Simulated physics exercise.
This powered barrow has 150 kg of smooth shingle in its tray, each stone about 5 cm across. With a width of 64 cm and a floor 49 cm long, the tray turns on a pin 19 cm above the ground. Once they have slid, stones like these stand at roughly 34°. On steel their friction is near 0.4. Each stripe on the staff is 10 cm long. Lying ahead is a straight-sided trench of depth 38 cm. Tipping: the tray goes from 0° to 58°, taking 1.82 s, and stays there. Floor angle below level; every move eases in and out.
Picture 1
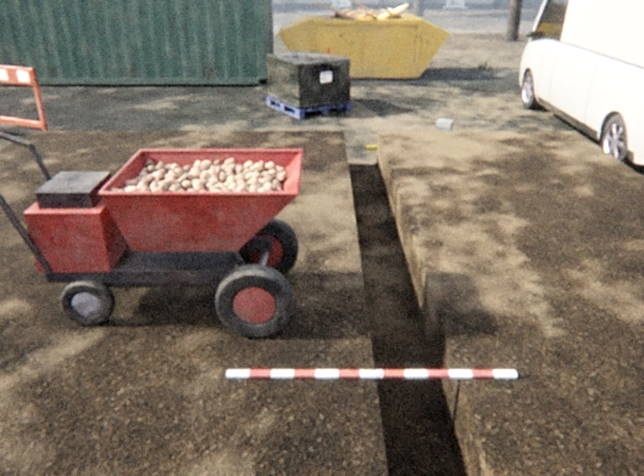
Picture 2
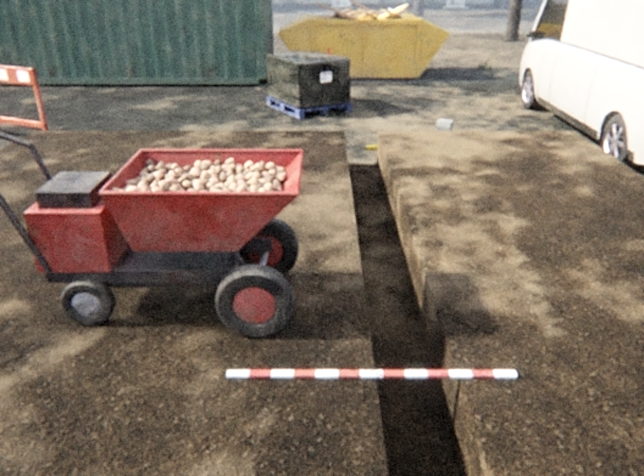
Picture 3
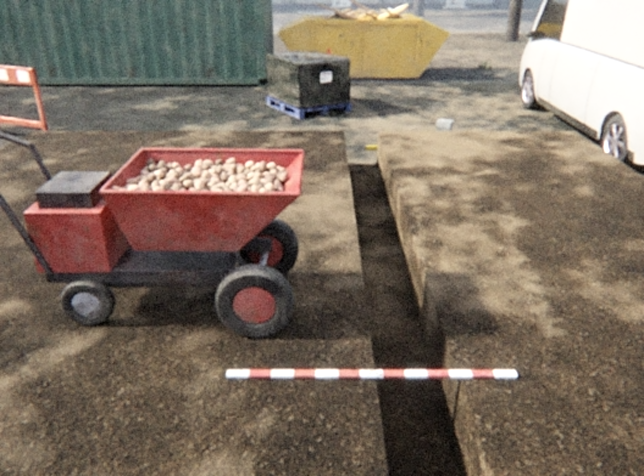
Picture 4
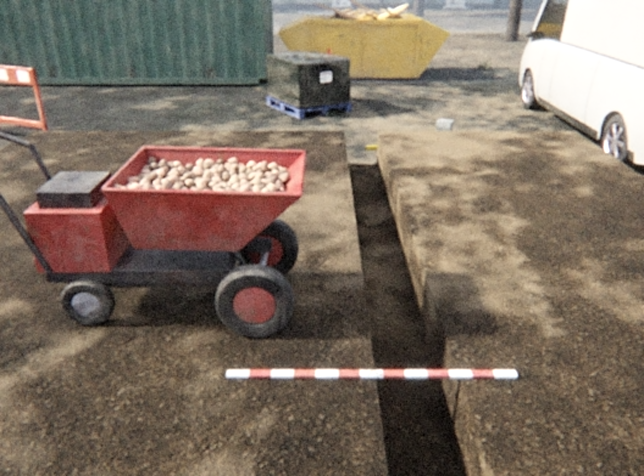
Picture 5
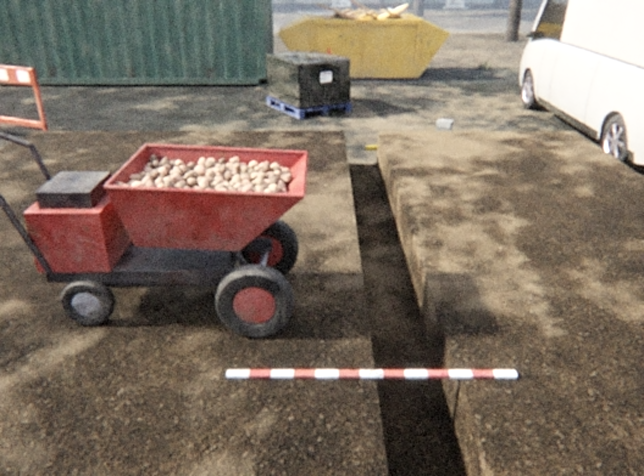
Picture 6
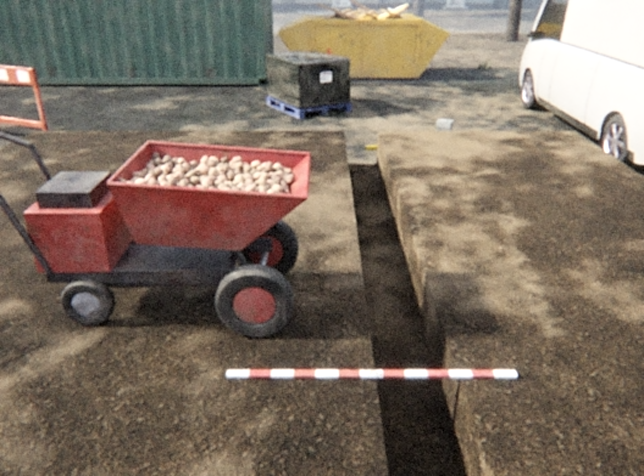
In this clip, a red powered barrow loaded with smooth, pale stones stands still beside a narrow trench, a red-and-white striped staff lying nearby, and after a motionless start its tray tilts very slightly forward to the right.
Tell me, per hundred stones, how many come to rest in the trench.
91 per hundred.
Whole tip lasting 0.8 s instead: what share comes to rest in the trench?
Estimate: About 75 %.
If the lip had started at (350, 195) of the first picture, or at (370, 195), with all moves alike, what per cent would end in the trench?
Around 40 and then 25 percent.
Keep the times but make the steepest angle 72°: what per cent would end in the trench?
Some 90% would finish there.
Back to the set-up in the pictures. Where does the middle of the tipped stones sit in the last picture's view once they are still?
I'd point to around (405, 347).
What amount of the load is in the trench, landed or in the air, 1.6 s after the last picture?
About 35%.
Then, 1.1 s after the last picture the floor is at 49°, 100 % in the tray; the foremost stones are at (370, 243).
Then, 1.6 s after the last picture the floor is at 58°, 62 % in the tray, 35 % in the trench, 3 % past the trench; the foremost stones are at (465, 301).
Then, 2.0 s after the last picture the floor is at 58°, 34 % in the tray, 57 % in the trench, 9 % past the trench; the foremost stones are at (534, 306).
Then, 3.9 s after the last picture the floor is at 58°, 0 % in the tray, 91 % in the trench, 9 % past the trench; the foremost stones are at (593, 310).
